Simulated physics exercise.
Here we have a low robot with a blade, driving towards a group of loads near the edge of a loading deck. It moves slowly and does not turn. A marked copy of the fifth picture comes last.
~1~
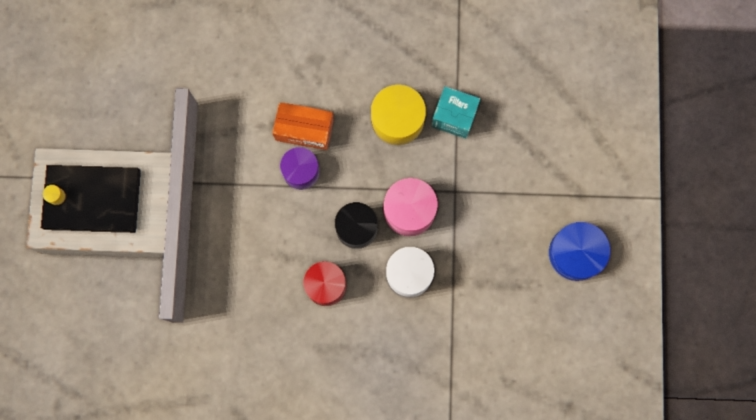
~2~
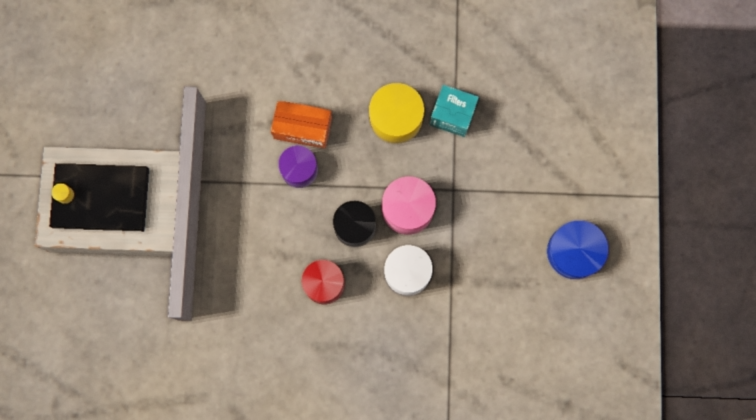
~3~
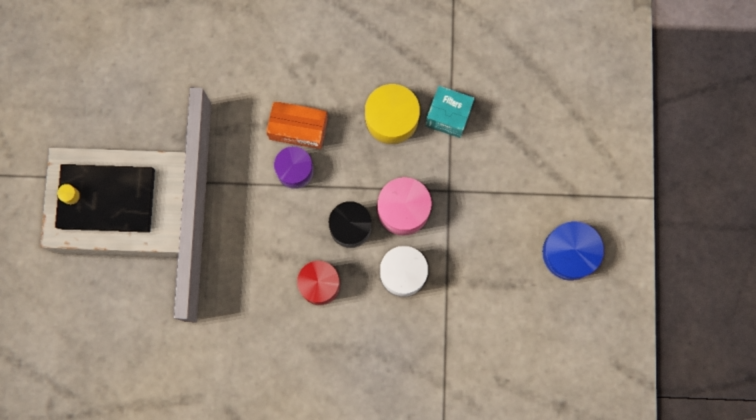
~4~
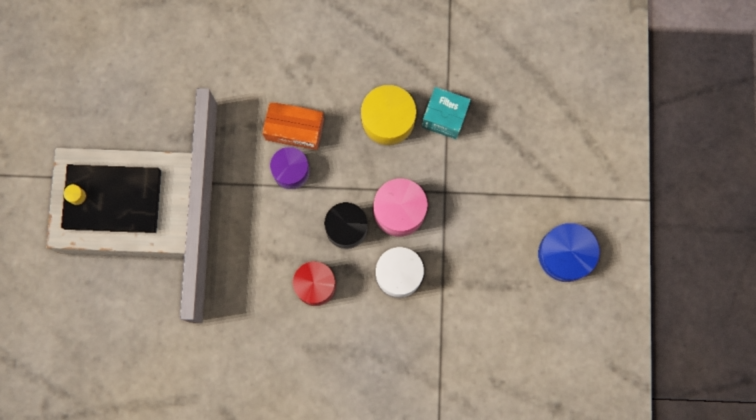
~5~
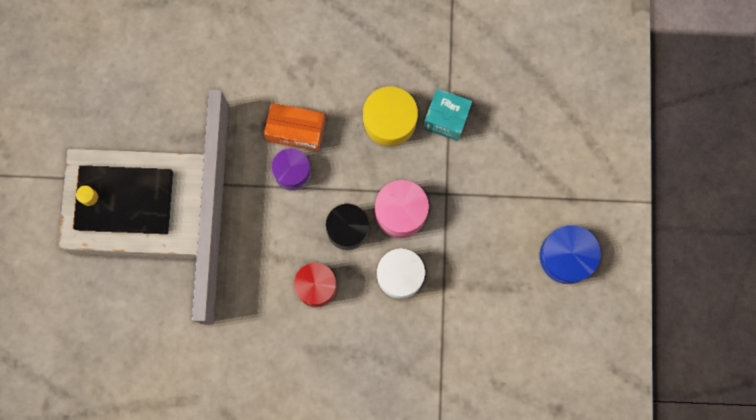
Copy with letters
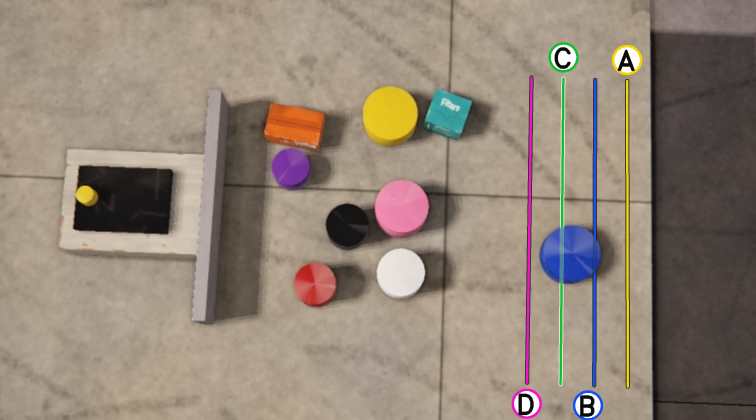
A low pale robot with a black top, a yellow knob and a wide grey blade creeps rightward in a straight line across a grey slab floor, seen from above. Right of it sit orange and turquoise boxes and purple, yellow, black, pink, red and white canisters, with a blue one nearer the dark edge. The gap narrows without contact, the loads staying put as the view shifts slightly.
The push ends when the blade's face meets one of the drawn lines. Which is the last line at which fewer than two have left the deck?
At C, and not beyond.
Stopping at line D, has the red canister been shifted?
Yes.
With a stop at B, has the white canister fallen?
By then, no.
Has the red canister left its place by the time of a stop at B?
Yes.
On the marked copy, A at (627, 230); B at (595, 228); C at (562, 227); D at (529, 226).
With C. Early on, robot (260, 205); turquoise box (476, 113); yellow canister (430, 121).
Further on, robot (390, 211); turquoise box (594, 102); yellow canister (553, 120).
At the end, robot (490, 215); yellow canister (648, 125); turquoise box (646, 80); none fallen.
As for the rest, A drops five; B drops two; D is within the limit but short.
